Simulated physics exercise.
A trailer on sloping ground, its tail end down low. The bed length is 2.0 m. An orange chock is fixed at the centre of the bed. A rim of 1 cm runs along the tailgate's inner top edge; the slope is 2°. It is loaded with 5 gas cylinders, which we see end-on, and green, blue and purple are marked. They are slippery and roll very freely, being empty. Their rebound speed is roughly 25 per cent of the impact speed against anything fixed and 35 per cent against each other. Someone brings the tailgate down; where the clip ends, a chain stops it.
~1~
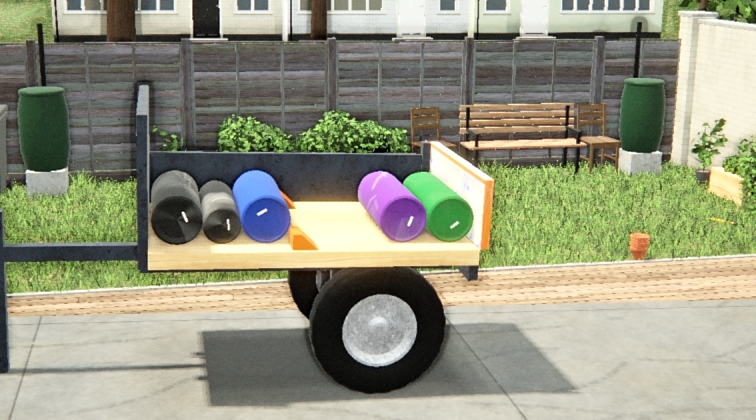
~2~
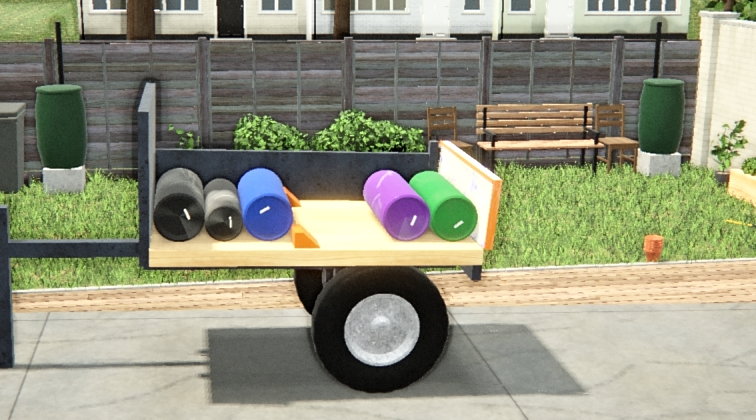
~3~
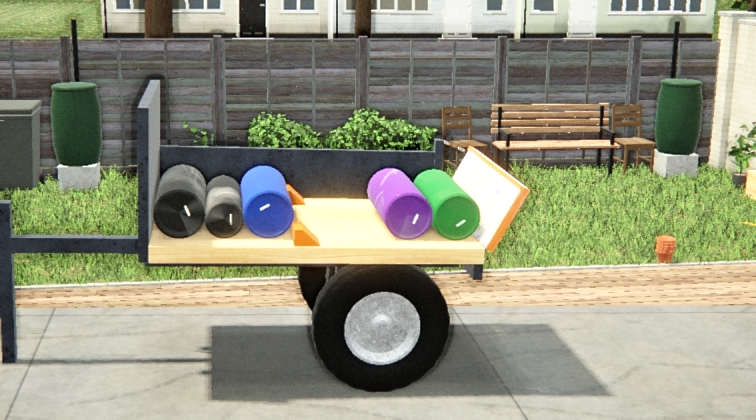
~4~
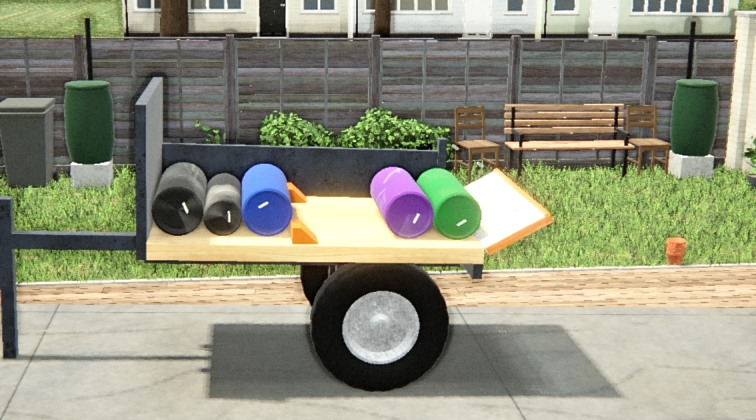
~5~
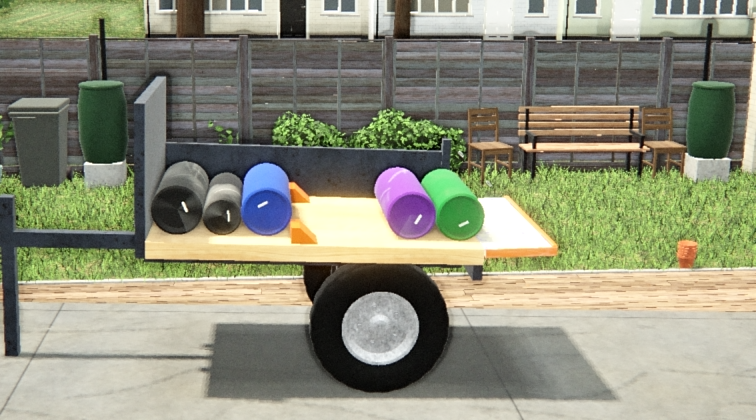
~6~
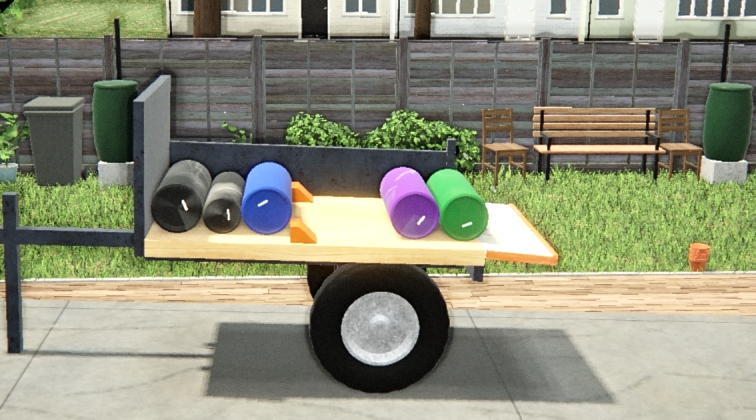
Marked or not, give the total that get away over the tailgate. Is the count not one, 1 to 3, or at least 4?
The count is 1 to 3.
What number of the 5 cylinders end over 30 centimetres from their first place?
The answer comes to 2.
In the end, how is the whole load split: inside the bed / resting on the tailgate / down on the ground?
Tally: 3; 0; 2.
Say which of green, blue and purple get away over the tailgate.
Green escapes; blue is stopped; purple escapes.
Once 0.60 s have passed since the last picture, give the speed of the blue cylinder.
Around 0.0 m/s.
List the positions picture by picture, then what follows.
Green (451, 220), blue (267, 221), purple (404, 220); gate 88° above level, tip at (489, 183); 5 of the 5 make up the bottom layer on the bed, in the first picture.
Green (455, 219), blue (269, 219), purple (408, 219); gate 84° above level, tip at (497, 183), in the second picture.
Green (457, 218), blue (269, 216), purple (409, 217); gate 60° above level, tip at (524, 191), in the third picture.
Green (459, 217), blue (268, 214), purple (410, 216); gate 28° above level, tip at (548, 219), in the fourth picture.
Green (461, 218), blue (267, 213), purple (412, 217); gate 1° above level, tip at (553, 251), in the fifth picture.
Green (465, 218), blue (267, 212), purple (416, 217); gate 6° below level, tip at (554, 260), in the sixth picture.
Then, 0.6 s past the sixth picture, green is on the bed, 5 cm short of the hinge, rolling right; blue is on the bed, 130 cm short of the hinge; purple is on the bed, 35 cm short of the hinge, rolling right; 0 out so far.
Then, 1.2 s past the sixth picture, green is on the gate, 15 cm past the hinge, rolling right; purple is on the bed, 20 cm short of the hinge, rolling right; as before, blue; 0 out so far.
Then, 2.0 s past the sixth picture, green is dropping off the gate; purple is on the gate, 5 cm past the hinge, rolling right; as before, blue; 1 out so far.
Then, 2.9 s past the sixth picture, green is out on the ground; purple is dropping off the gate; as before, blue; 2 out so far.
Finally (5.5 s after the last picture), green is off the vehicle; blue is on the bed, 130 cm short of the hinge; purple is out on the ground; 2 out so far.
